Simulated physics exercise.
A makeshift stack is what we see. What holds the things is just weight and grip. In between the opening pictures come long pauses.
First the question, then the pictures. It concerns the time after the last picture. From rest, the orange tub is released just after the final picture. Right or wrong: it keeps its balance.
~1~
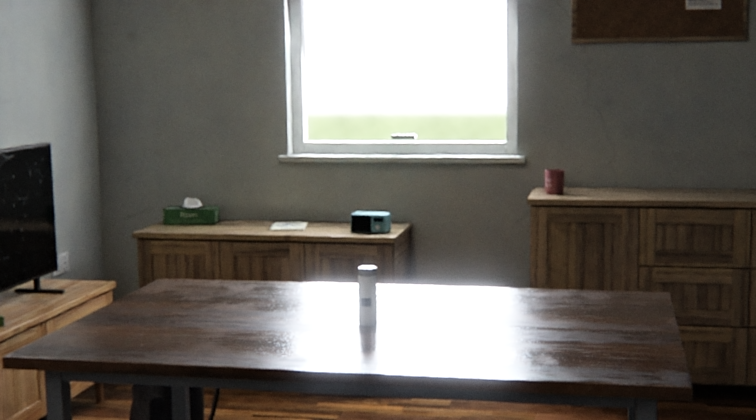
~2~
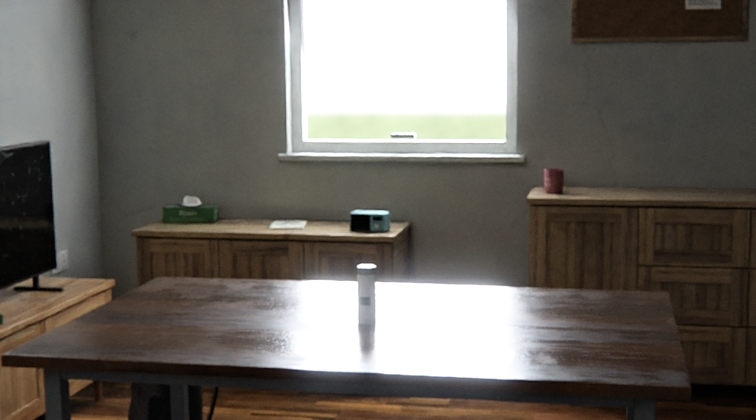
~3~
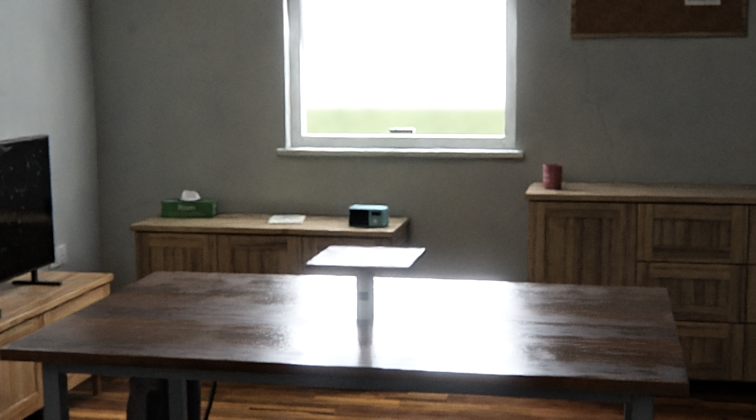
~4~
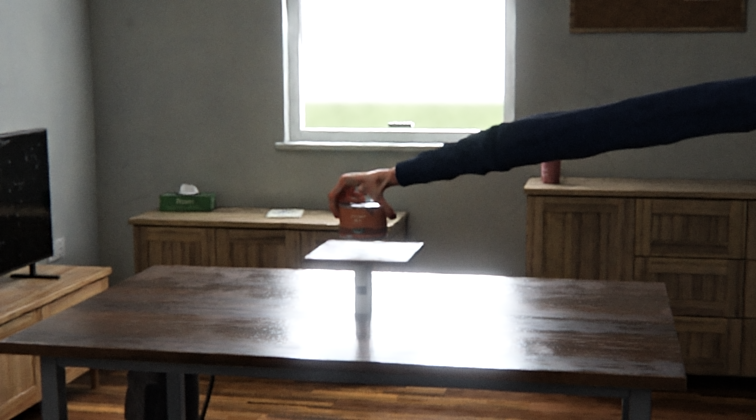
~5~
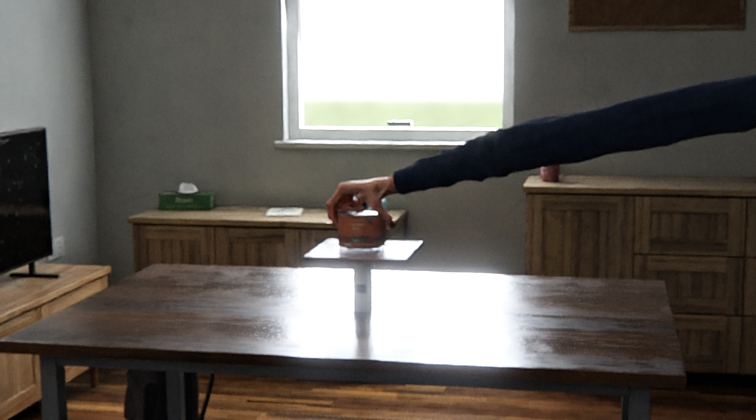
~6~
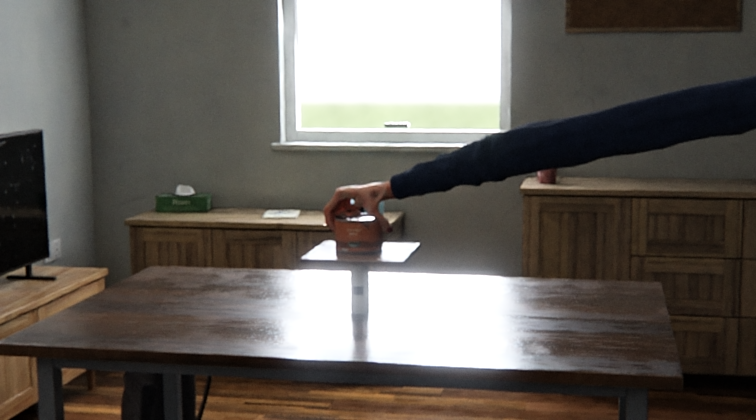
Right.
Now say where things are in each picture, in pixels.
In the first picture, the last thing is not in view yet; white shaker (368, 295).
In the second picture, the last thing is not in view yet; white shaker (367, 294).
In the third picture, the last thing is not in view yet; white shaker (365, 289).
The fourth picture shows still above its spot; orange tub (363, 220); white shaker (363, 284).
The fifth picture shows still above its spot; orange tub (362, 228); white shaker (363, 282).
The sixth picture shows set down, still held; orange tub (359, 233); white shaker (360, 284).
Then, 0.30 s past the last view, nothing moves.
Then, 1.00 s past the last view, orange tub resting near (359, 234).
Finally, all 3 still in place. Final places as the last picture's camera would see them, orange tub near (359, 234). The stack keeps its balance.
